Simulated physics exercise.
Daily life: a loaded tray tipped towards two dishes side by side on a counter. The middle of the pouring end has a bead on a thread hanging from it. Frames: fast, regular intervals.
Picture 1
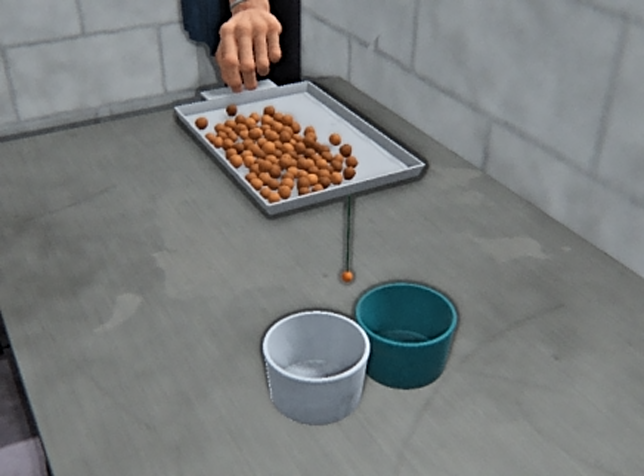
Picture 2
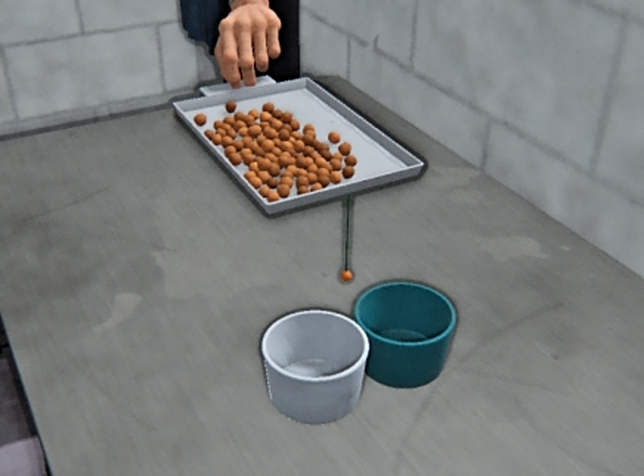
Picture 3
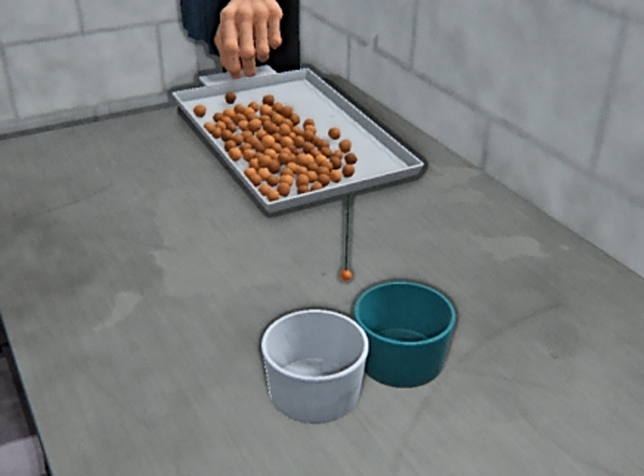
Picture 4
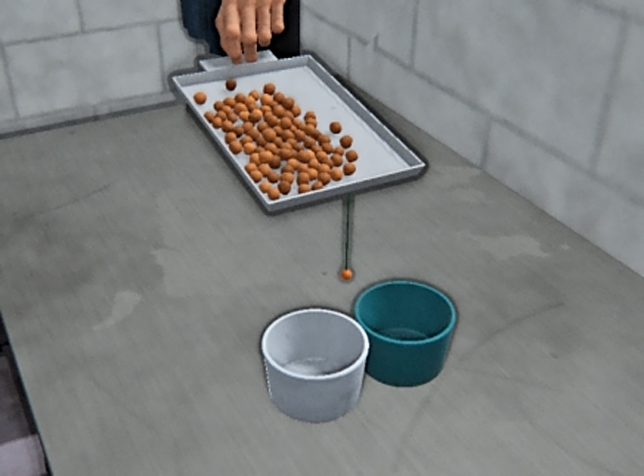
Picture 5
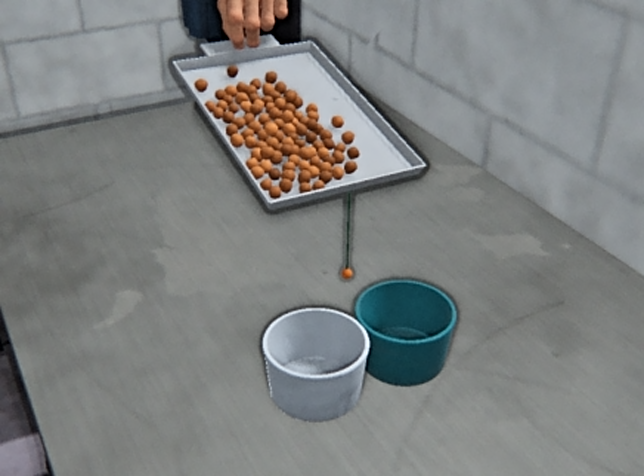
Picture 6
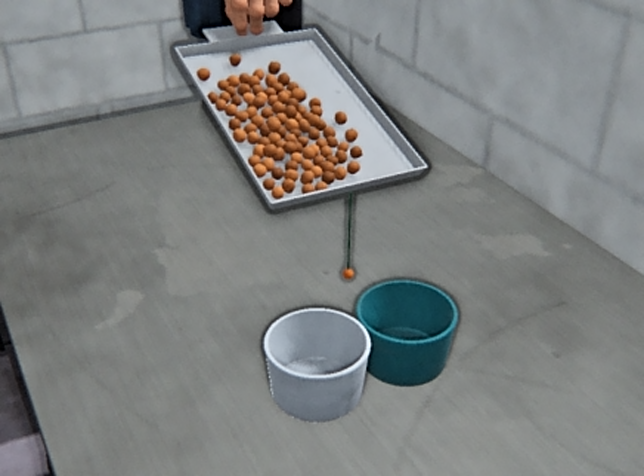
On a grey counter against a block wall, a hand raises the far end of a pale tray of round brown nuts, gradually steepening its slope, while the white and teal dishes in front stay still and empty.
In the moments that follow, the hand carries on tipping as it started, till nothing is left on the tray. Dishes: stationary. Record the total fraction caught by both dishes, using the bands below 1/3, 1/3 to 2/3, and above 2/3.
Total caught: Above 2/3.
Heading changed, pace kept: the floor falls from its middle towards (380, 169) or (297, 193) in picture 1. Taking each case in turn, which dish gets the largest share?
Respectively, the one at right and the one at left.
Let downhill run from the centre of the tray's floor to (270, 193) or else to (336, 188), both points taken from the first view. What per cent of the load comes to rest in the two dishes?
20 per cent, then 80 per cent.
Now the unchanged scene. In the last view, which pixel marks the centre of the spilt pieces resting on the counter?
Estimated middle: Around (463, 343).
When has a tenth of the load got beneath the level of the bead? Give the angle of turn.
Around 100°, give or take.
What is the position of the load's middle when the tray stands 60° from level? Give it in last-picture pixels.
Its middle sits at about pixel (339, 147).
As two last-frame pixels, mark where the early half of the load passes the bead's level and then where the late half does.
The opening part goes through (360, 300); what follows goes through (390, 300).
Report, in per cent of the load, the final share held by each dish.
Per cent held at the end: Left dish 40, right dish 40.
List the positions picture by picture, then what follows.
The first picture shows corners of the pouring end at (270, 203) and (419, 164), level; middle of the load at (276, 156), hazelnuts; left dish at (341, 395); right dish at (432, 360); bead on its thread at (347, 277).
The second picture shows corners of the pouring end at (269, 202) and (418, 163), level; middle of the load at (275, 153).
The third picture shows corners of the pouring end at (270, 201) and (418, 163), tipped barely, level across its low end; middle of the load at (275, 149).
The fourth picture shows corners of the pouring end at (270, 200) and (419, 164), tipped a little, level across its low end; middle of the load at (276, 143).
The fifth picture shows corners of the pouring end at (272, 199) and (420, 164), tipped a little, level across its low end; middle of the load at (278, 136).
The sixth picture shows corners of the pouring end at (274, 199) and (422, 165), tipped clearly, level across its low end; middle of the load at (280, 132); left dish at (342, 392); right dish at (432, 358).
Soon, tray tipped steeply; nearly all on the tray; a stray few in the left dish; a stray few outside both; a small part in the air.
A while on, tray tipped right over; most on the tray; a stray few in the left dish; a stray few in the right dish; a stray few outside both; a small part in the air.
Towards the end, tray tipped past a quarter turn; about a third in the left dish; about a third in the right dish; about a quarter outside both.
Finally, tray tipped past a quarter turn; about a third in the left dish; about a third in the right dish; about a quarter outside both.
